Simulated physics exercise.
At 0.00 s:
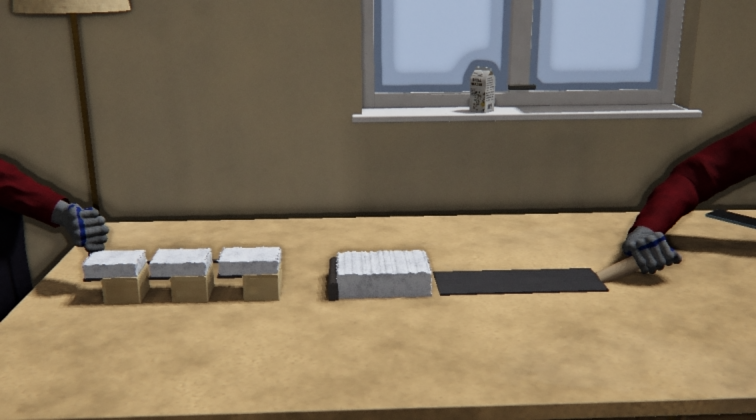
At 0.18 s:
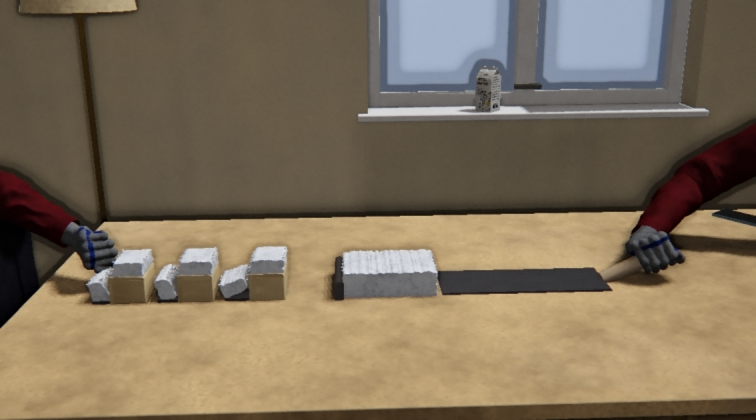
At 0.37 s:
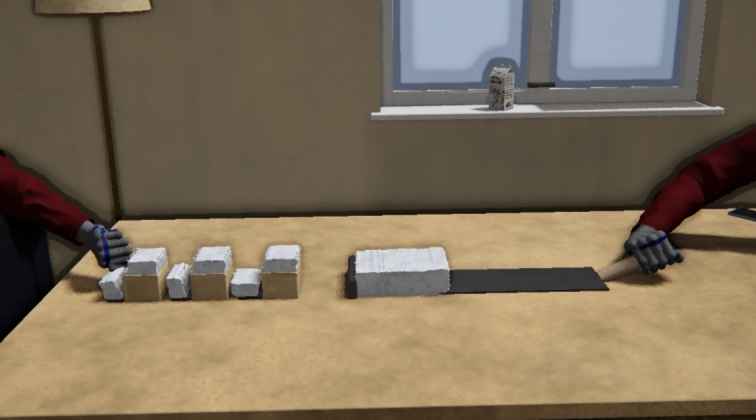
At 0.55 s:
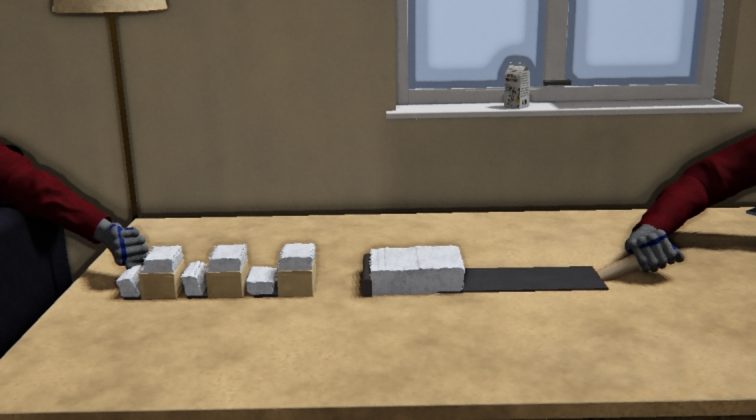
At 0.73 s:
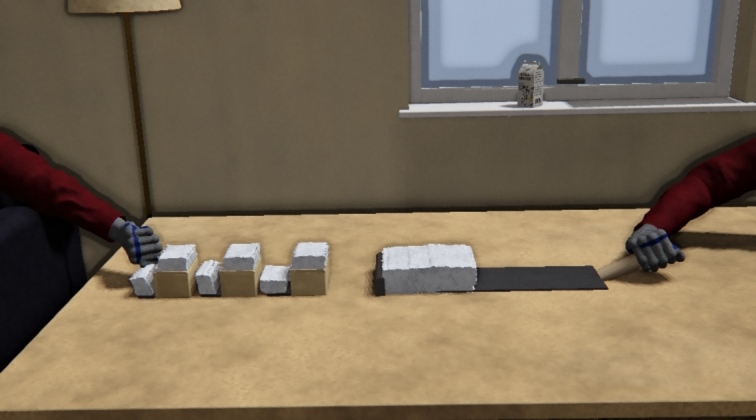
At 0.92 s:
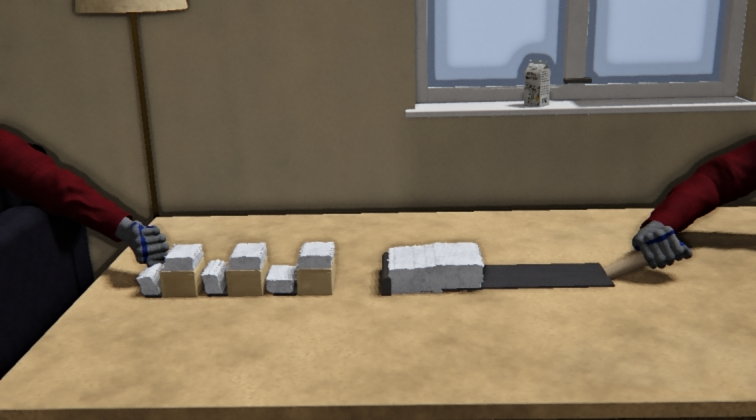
On a table, three overhanging white bars break, then a dark blade slides under a white block.
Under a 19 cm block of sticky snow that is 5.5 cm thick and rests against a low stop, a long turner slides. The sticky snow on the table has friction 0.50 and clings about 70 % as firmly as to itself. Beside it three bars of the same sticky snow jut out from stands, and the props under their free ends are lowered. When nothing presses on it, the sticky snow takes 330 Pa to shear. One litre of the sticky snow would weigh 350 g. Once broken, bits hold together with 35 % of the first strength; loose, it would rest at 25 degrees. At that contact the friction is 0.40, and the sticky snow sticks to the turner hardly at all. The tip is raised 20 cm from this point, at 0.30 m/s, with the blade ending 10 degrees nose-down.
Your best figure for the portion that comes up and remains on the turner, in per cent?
Estimate: Near 36 %.
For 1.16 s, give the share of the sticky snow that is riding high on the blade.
Near 3 per cent then.
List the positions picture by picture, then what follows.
In the first picture, handle end of the blade at (609, 291), not yet moved; highest point of the sticky snow at (375, 274); the tips have sunk 0, 0, 0 (left to right).
In the second picture, handle end of the blade at (612, 291), moved 7 mm; highest point of the sticky snow at (381, 273); the tips have sunk 5.7 cm, 5.7 cm, 5.0 cm (left to right).
In the third picture, handle end of the blade at (609, 291), moved 4.2 cm; highest point of the sticky snow at (446, 269); the tips have sunk 5.8 cm, 5.8 cm, 5.1 cm (left to right).
In the fourth picture, handle end of the blade at (608, 290), moved 7.7 cm; highest point of the sticky snow at (443, 268); the tips have sunk 5.8 cm, 5.8 cm, 5.1 cm (left to right).
In the fifth picture, handle end of the blade at (608, 290), moved 11 cm; highest point of the sticky snow at (437, 267); the tips have sunk 5.8 cm, 5.9 cm, 5.1 cm (left to right).
In the sixth picture, handle end of the blade at (615, 287), moved 11 cm; highest point of the sticky snow at (457, 264); the tips have sunk 5.8 cm, 5.9 cm, 5.1 cm (left to right).
By 1.16 s, the tip is 7.5 cm up.
By 1.46 s, the tip is 17 cm up.
By 1.75 s, the tip is 20 cm up and 36 % is riding high on the blade.
By 2.04 s, the tip is 20 cm up and 36 % is riding high on the blade.
By 2.50 s, at the end, the tip is 20 cm up and 36 % is riding high on the blade.
